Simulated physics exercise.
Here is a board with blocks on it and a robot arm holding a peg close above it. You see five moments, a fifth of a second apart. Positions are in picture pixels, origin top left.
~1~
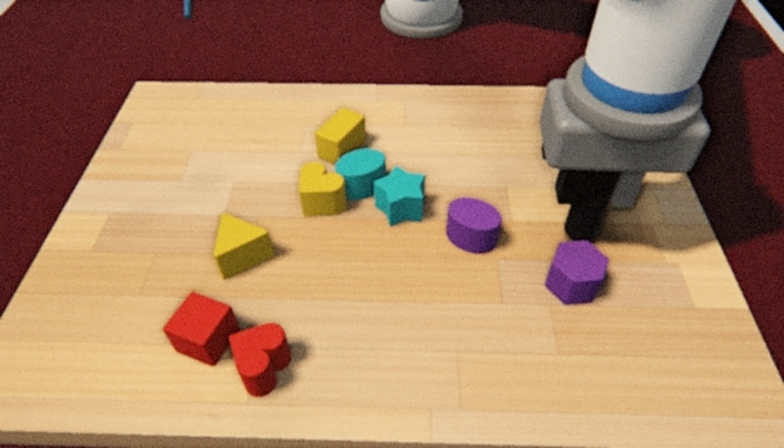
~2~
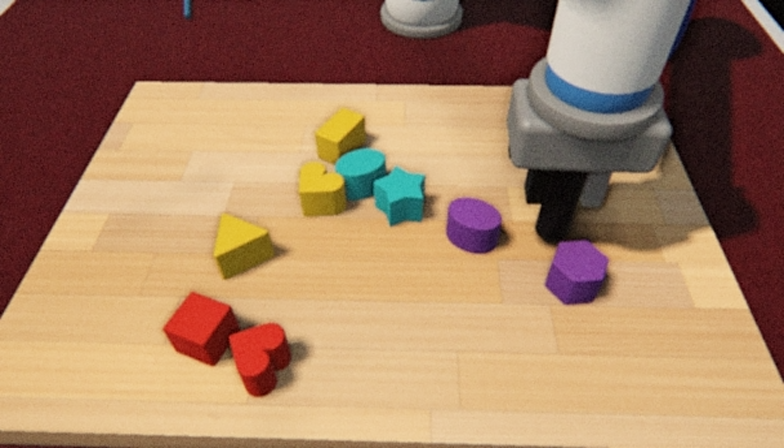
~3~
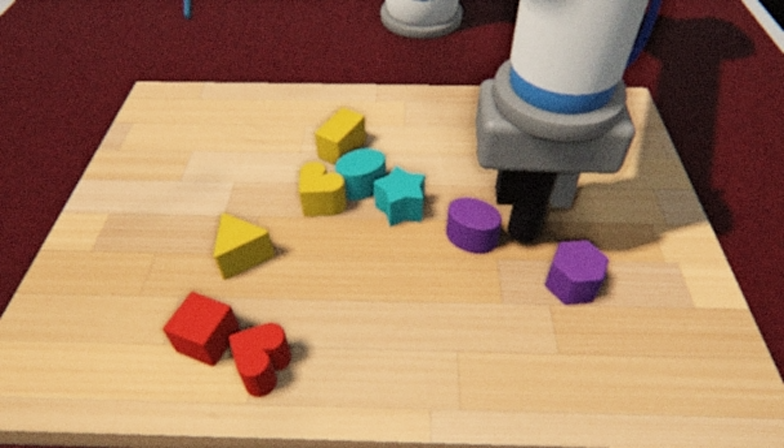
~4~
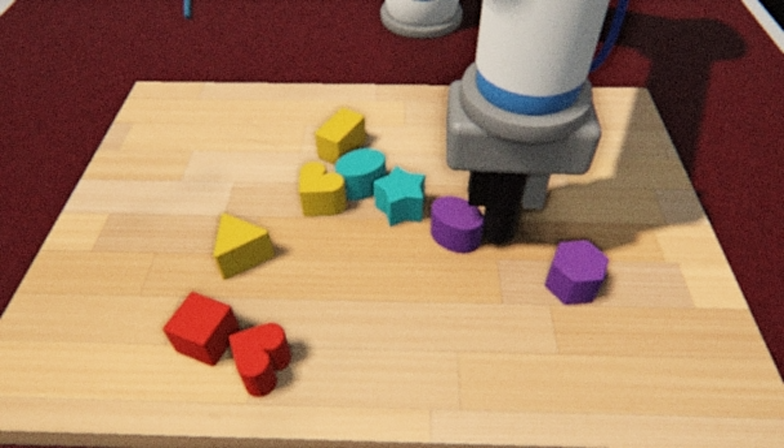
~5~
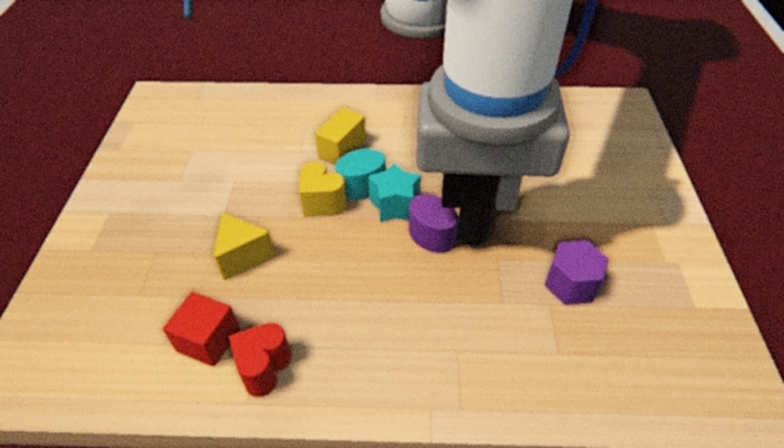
A robot arm with a dark peg slides steadily leftward over a pale wooden board on a dark red surface, seen from above at an angle by a still camera. Yellow and turquoise blocks sit around the upper middle and left, red ones at lower left, purple ones toward the right. The peg meets the purple oval block and pushes it left against the turquoise star, which shifts slightly.
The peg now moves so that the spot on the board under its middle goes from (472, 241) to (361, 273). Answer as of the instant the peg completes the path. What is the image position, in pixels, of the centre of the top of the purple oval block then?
Answer: (382, 210).
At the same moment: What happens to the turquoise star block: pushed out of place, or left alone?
By the end it has moved.
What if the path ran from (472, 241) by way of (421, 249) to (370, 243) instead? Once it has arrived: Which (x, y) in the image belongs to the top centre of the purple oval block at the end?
The point I'd pick in the picture is (340, 202).
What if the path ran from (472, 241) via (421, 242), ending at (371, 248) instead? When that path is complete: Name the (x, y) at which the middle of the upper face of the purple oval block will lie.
Answer: (334, 212).
The first path, step by step. One third of the way, peg at (436, 244); turquoise oval block at (355, 156), turned 15° clockwise; turquoise star block at (381, 176); purple oval block at (402, 212), turned 35° clockwise.
Two thirds of the way, peg at (399, 255); turquoise oval block at (354, 156), turned 15° clockwise; turquoise star block at (381, 175); purple oval block at (383, 211), turned 80° clockwise.
At the end, peg at (361, 265); turquoise oval block at (354, 156), turned 15° clockwise; turquoise star block at (381, 175); purple oval block at (382, 210), turned 85° clockwise.
